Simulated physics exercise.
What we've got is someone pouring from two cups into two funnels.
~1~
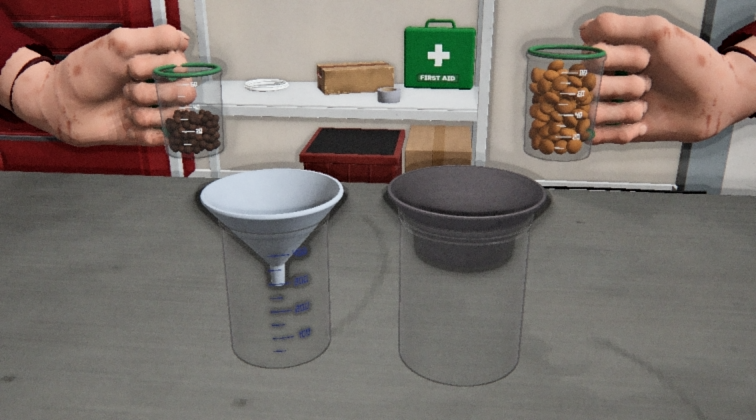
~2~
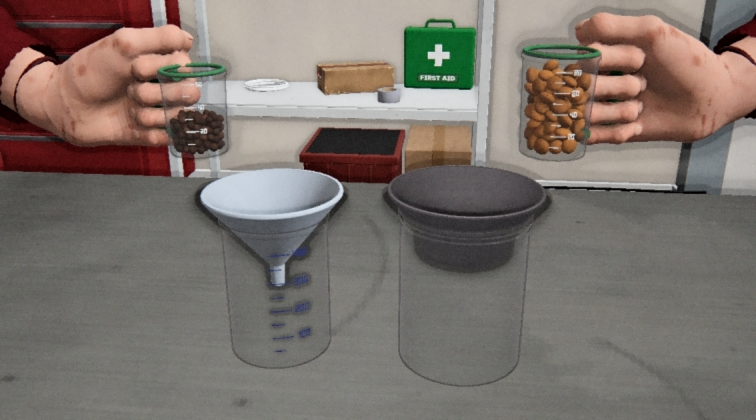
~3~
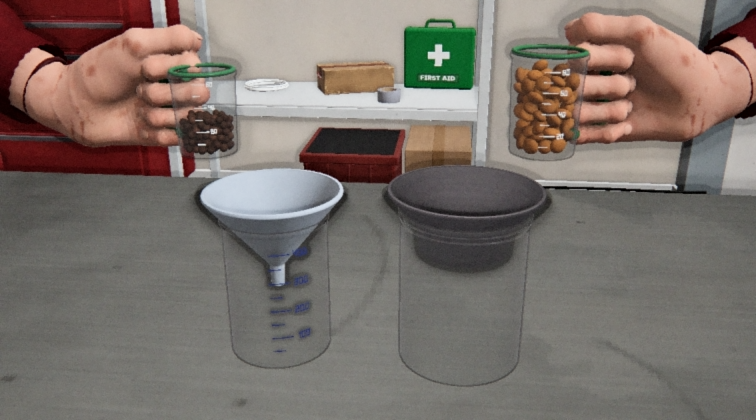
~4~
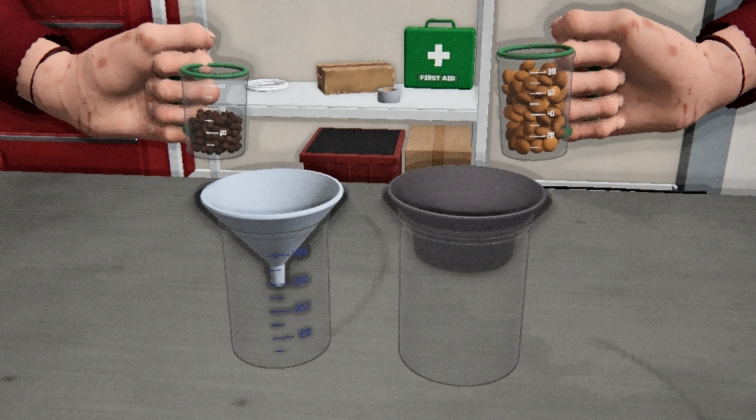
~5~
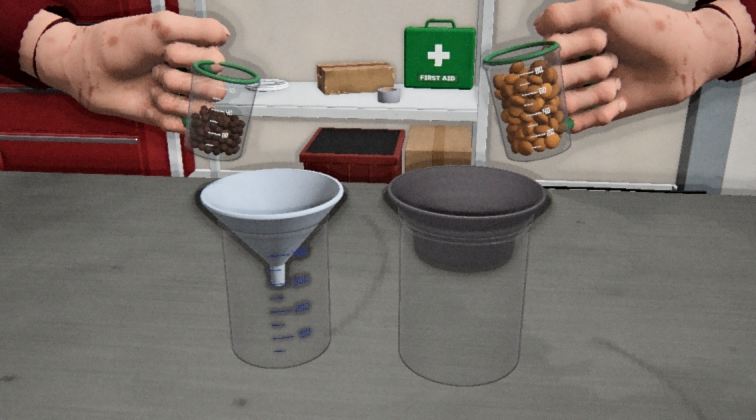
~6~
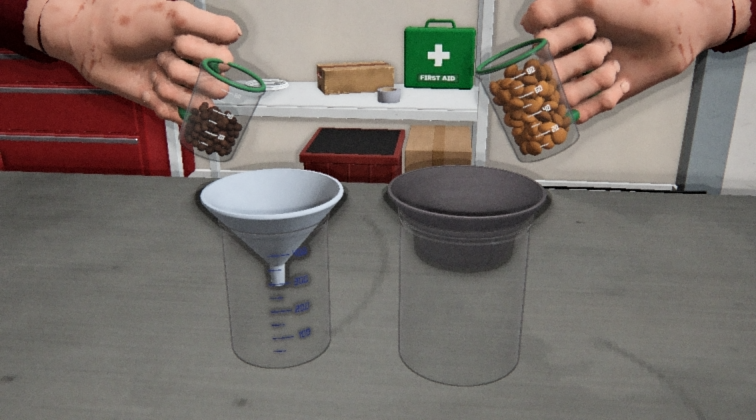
Two hands, holding a clear cup of small dark pieces on the left and one of orange-brown pieces on the right, moved slightly inward above two funnels, then gradually tilted the cups toward each other.
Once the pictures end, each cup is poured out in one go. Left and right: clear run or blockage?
The left funnel holds most of it back; the right one passes it all.
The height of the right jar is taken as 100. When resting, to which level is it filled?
Reading: Around 15 %.
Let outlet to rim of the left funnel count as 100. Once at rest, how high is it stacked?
Something like 70 in a hundred, I reckon.
Then, 0.40 s past the last view, left, all still in the cup; right, all still in the cup.
Then, 0.82 s past the last view, left, all still in the cup; right, nearly all still in the cup, a stray few in or over the funnel.
Then, 1.32 s past the last view, left, a stray few still in the cup, nearly all in or over the funnel, a stray few down in the jar; right, about a third still in the cup, about a quarter in or over the funnel, about a third down in the jar.
Finally, left, nearly all stuck in the funnel, a stray few down in the jar; right, all down in the jar.
